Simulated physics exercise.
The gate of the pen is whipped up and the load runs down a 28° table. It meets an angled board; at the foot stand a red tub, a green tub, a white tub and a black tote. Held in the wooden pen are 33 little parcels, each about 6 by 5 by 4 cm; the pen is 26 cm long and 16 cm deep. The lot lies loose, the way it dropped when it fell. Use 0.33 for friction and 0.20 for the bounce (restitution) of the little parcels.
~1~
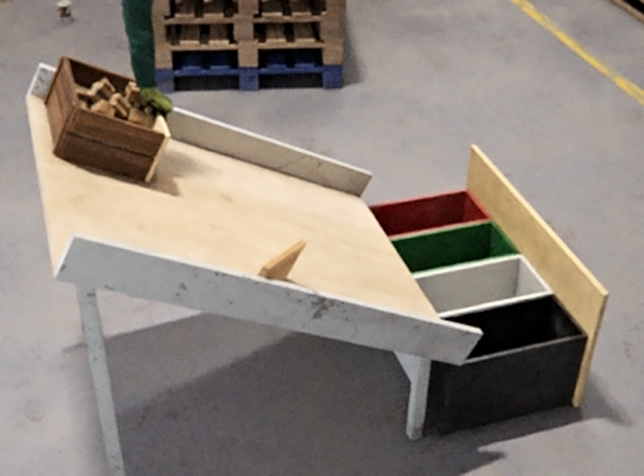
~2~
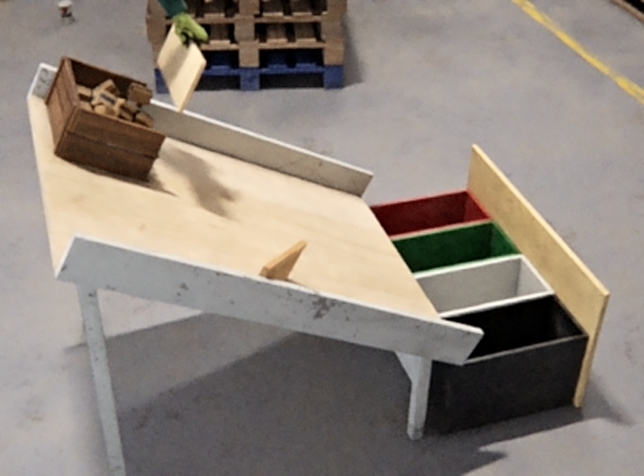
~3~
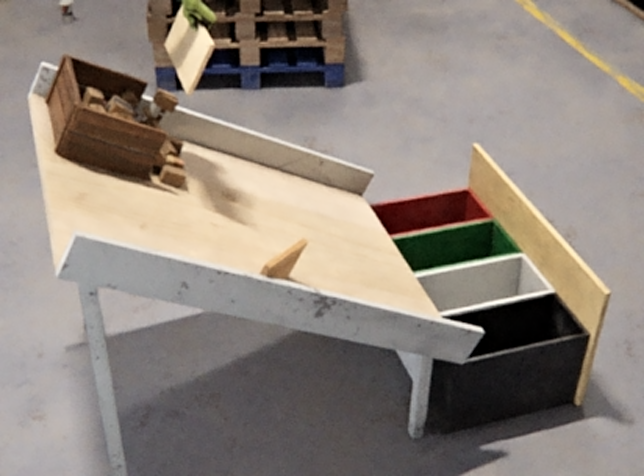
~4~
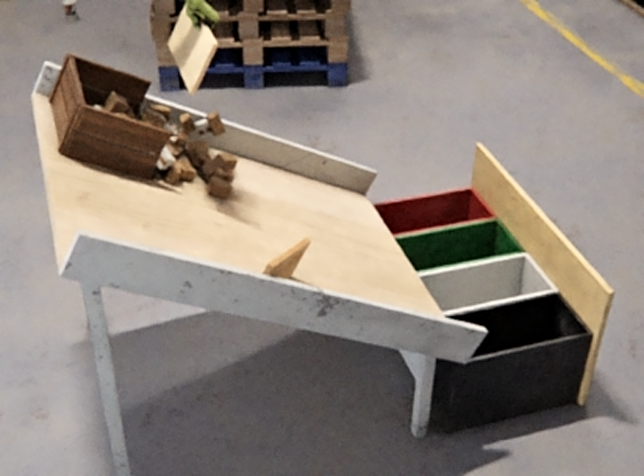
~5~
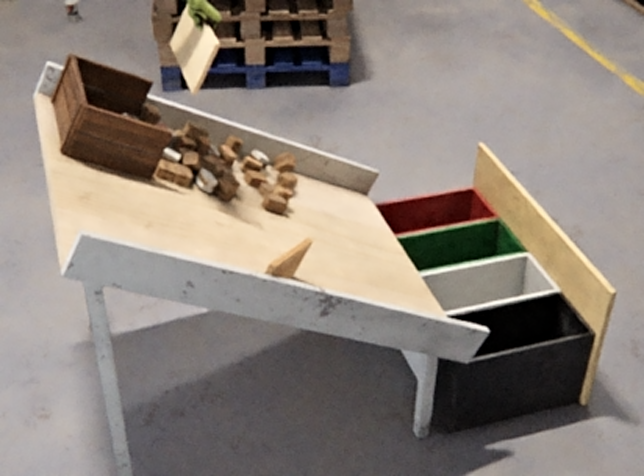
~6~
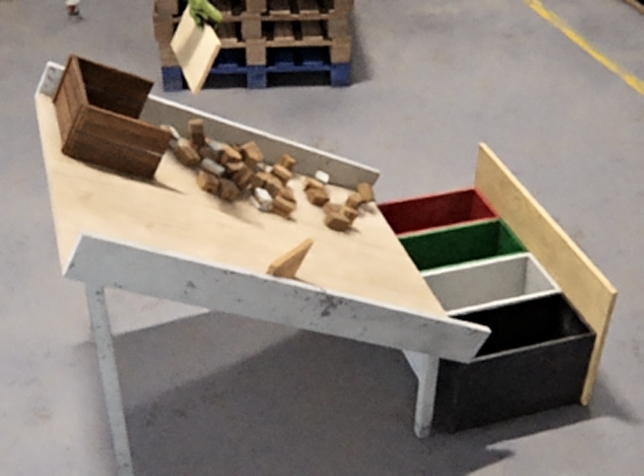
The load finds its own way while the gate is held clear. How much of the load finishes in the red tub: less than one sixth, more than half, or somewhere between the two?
More than half of it.
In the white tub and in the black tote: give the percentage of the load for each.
Around 0 per cent and 0 per cent, in that order.
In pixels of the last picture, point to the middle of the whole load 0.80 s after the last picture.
I'd put the middle close to (469, 263) in the last view.
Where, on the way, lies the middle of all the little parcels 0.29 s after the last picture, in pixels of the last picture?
At roughly (363, 204).
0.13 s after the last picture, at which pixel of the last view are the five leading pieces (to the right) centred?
Around pixel (402, 221).
Then, 0.13 s after the last picture, 2 in the red tub, 30 on the slope and 1 in the air.
Then, 0.29 s after the last picture, 6 in the red tub, 3 in the green tub, 21 on the slope and 3 in the air.
Then, 0.51 s after the last picture, 16 in the red tub, 11 in the green tub, 3 on the slope and 3 in the air.
When it is over (0.80 s after the last picture), 20 in the red tub and 13 in the green tub. Asked share, 20 of 33, 61 per cent.
